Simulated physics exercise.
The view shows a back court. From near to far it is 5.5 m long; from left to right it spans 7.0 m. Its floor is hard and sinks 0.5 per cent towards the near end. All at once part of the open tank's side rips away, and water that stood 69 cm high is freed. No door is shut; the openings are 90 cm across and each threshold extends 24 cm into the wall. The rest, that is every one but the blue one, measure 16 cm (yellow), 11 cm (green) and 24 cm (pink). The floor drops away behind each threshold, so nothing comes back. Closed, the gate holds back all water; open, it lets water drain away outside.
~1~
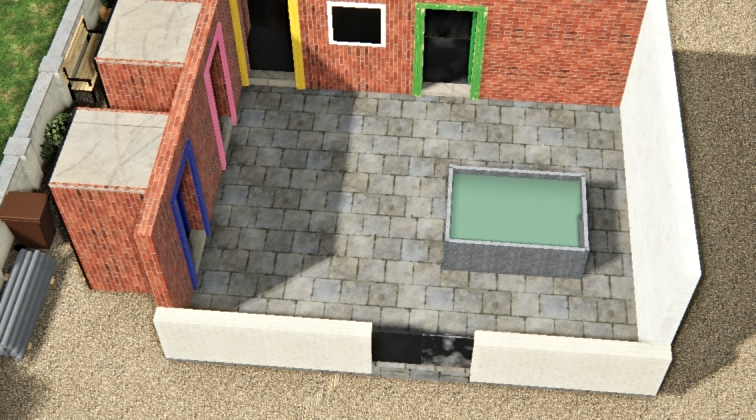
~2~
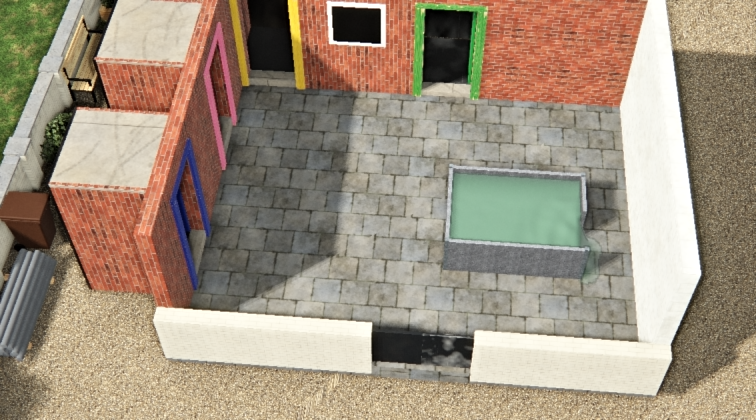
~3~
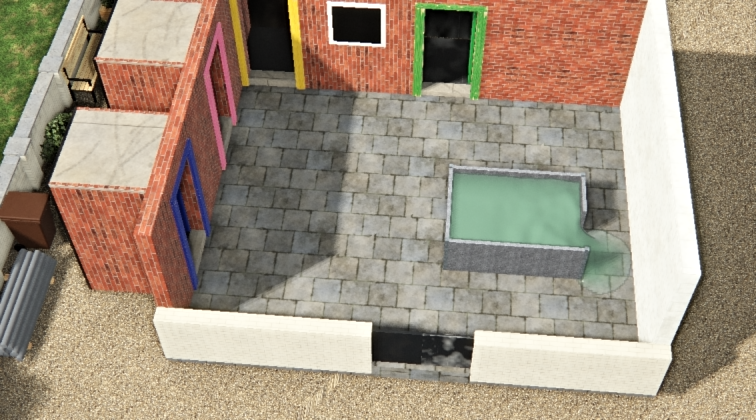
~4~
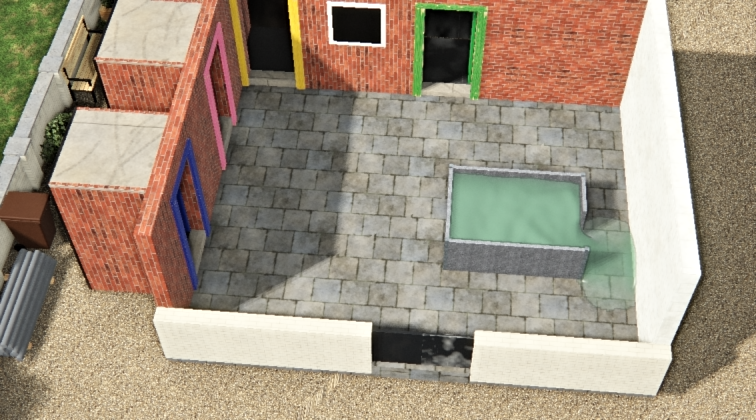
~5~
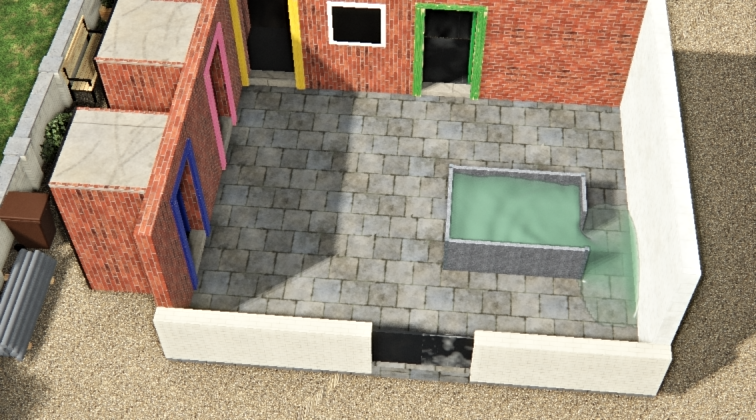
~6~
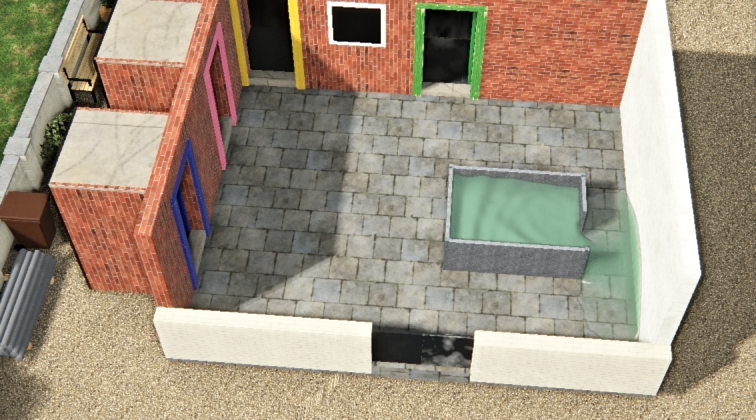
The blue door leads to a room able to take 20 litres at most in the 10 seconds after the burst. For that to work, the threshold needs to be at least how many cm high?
At least about 7.5 cm high.
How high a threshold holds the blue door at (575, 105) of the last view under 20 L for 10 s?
It needs about 14.0 cm.
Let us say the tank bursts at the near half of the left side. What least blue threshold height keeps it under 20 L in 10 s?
Some 16 cm.
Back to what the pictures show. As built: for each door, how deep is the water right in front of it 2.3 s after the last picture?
Depth (cm): Yellow 0 / green 5 / pink 0 / blue 0.
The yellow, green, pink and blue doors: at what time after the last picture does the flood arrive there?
Yellow 4.0 s, green 2.0 s, pink 5.0 s, blue 3.6 s.
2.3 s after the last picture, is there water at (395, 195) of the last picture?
At that moment it's not yet touched.
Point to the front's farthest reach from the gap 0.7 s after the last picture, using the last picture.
Lab note: Front tip approx. (613, 117).
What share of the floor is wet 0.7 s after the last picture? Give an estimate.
Wet share: Around 10 %.
Then, 0.7 s after the last picture water covers 10 % of the floor, deepest (50 cm) near (624, 263); it has not reached the blue door.
Then, 2.3 s after the last picture water covers 40 % of the floor, deepest (30 cm) near (631, 361); it has not reached the blue door.
Then, 9.3 s after the last picture water covers 100 % of the floor, deepest (10 cm) near (632, 371); 9 cm at the blue door, 0 litres in over its 18 cm threshold.
At the blue door as built, the water peaked near 12 cm, 4.7 s after the last picture.
Run again over the same 10 s with other heights there, 35 litres in over 6.5 cm, 7 litres over 9 cm. The limit of 20 litres is kept from about 7.5 cm up.
